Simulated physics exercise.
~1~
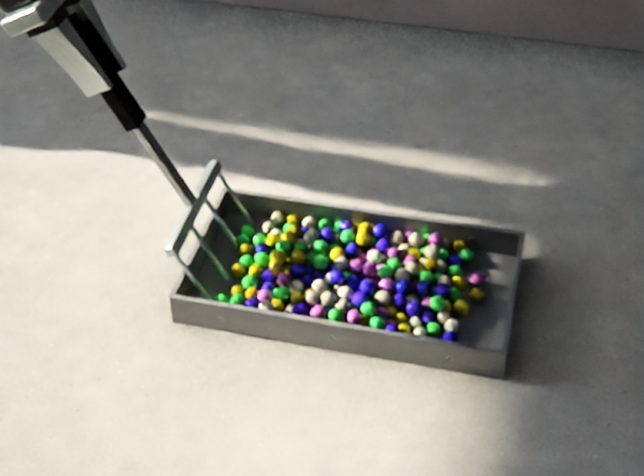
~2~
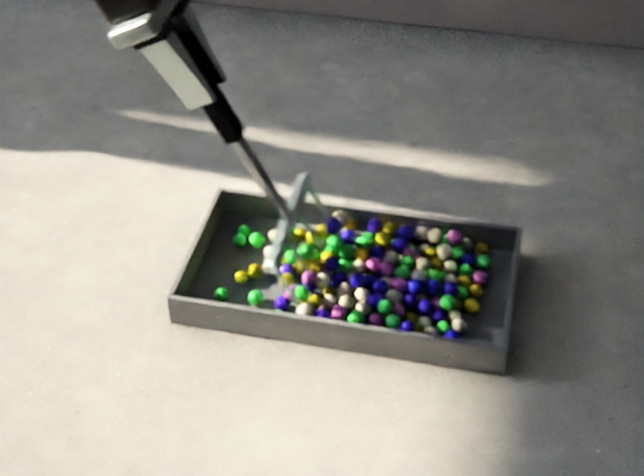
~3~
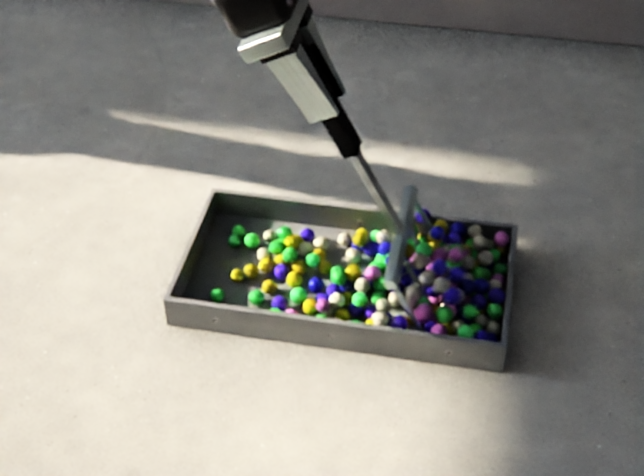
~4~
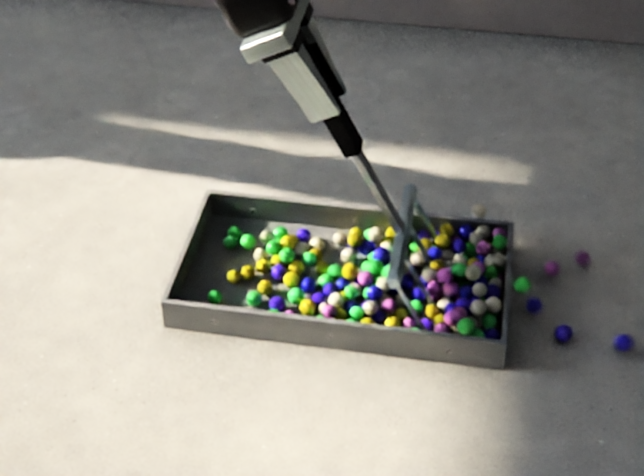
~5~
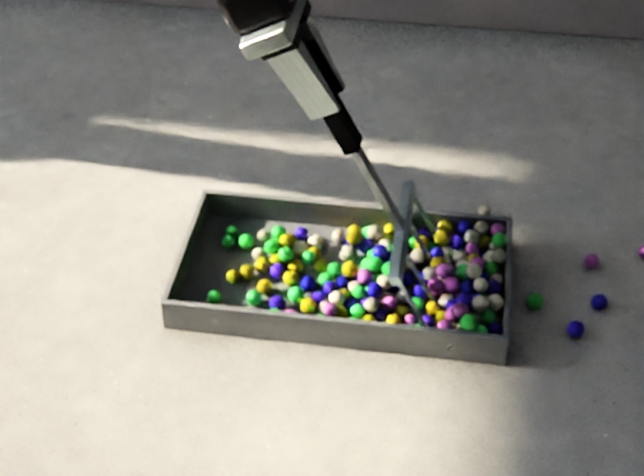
A robot arm with a black and pale grey body reaches down from the upper left, holding a thin rake at the left end of a long grey trough. Seen from above at an angle, the trough sits on a pale grey surface crossed by sunlight and shadow, filled with small green, yellow, blue, white and pink balls. The rake sweeps right through them, leaving some scattered behind and crowding others towards the right end. It halts short of that wall as several balls spill over and roll away. Most remain in the trough, with a few lying outside.
